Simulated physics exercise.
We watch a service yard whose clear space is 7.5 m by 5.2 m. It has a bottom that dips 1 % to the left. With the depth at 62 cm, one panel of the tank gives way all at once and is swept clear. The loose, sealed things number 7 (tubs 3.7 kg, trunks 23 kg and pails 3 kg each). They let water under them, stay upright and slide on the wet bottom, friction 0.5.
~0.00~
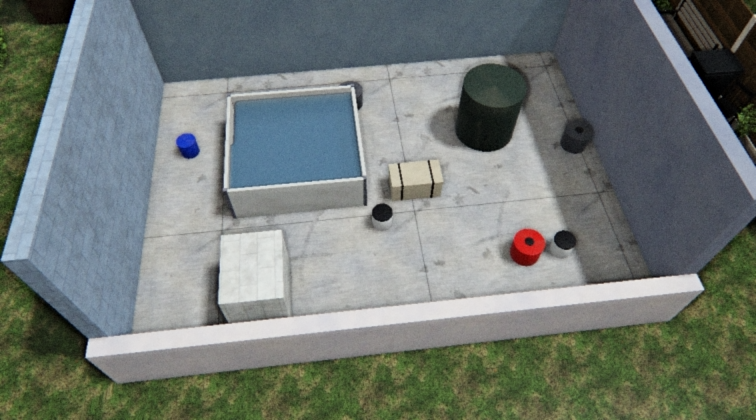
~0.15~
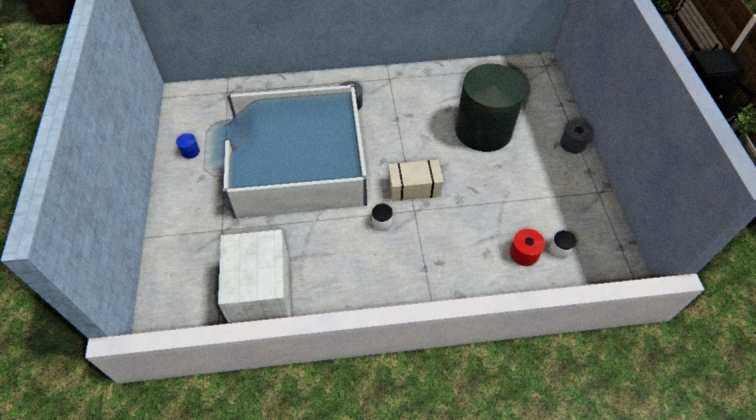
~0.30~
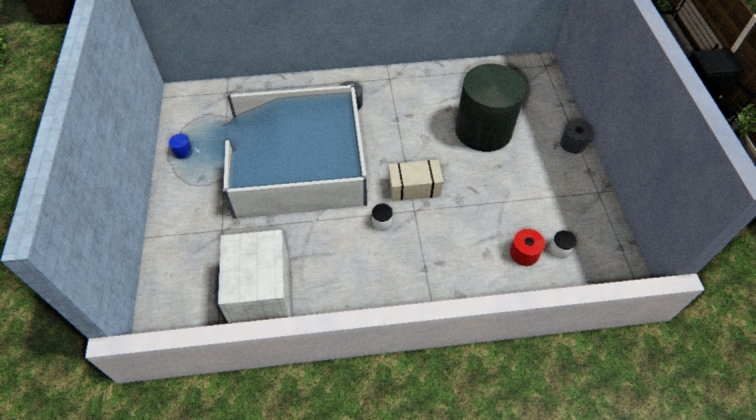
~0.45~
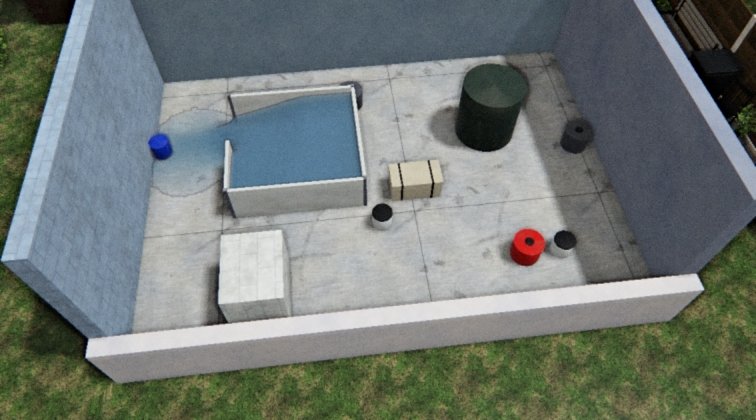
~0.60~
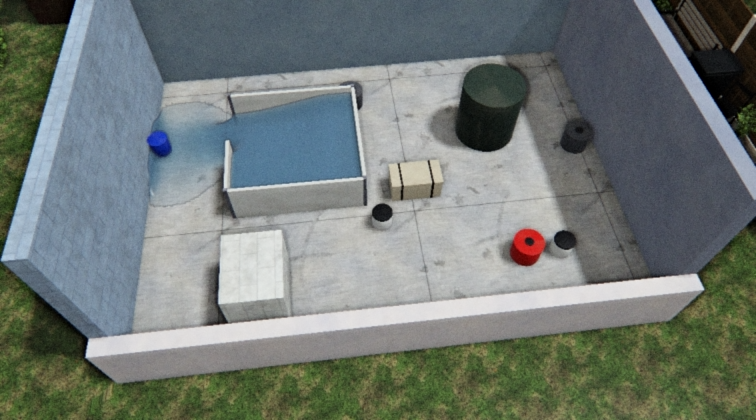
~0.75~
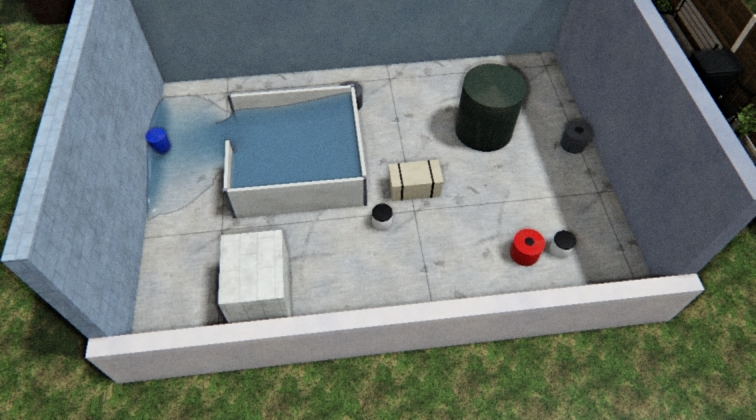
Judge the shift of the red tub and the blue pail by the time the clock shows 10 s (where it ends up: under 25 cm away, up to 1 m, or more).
The red tub will cover a modest distance; the blue pail will cover a big distance.
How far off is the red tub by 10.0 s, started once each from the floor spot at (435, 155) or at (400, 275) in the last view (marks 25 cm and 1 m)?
From the first place it shuffles over a little; from the second it goes well off.
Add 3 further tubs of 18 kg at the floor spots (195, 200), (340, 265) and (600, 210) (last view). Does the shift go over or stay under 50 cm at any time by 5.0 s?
Answers, first to last: Not exceeding, not exceeding, not exceeding.
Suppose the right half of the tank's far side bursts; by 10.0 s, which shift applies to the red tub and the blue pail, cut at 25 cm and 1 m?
If so, the red tub is washed away, the blue pail is washed away.
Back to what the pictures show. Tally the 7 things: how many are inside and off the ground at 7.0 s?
The number is 2.
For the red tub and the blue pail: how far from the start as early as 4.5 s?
By then roughly 0 cm and 250 cm, respectively.
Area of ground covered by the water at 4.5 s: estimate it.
Flooded: Near 26 m2.
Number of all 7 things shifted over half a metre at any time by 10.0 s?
My count gives 5.
After 2.0 s the red tub is near (530, 242), 0.0 m from its start, aground; the blue pail is near (180, 196), 1.2 m from its start, afloat; 1 afloat.
After 4.5 s the red tub is near (530, 242), 0.0 m from its start, aground; the blue pail is near (319, 218), 2.7 m from its start, aground; 1 afloat.
After 7.0 s the red tub is near (530, 242), 0.0 m from its start, aground; the blue pail is near (409, 229), 4.0 m from its start, afloat; 2 afloat.
After 10.0 s the red tub is near (547, 269), 0.5 m from its start, afloat; the blue pail is near (521, 279), 5.8 m from its start, afloat; 6 afloat.
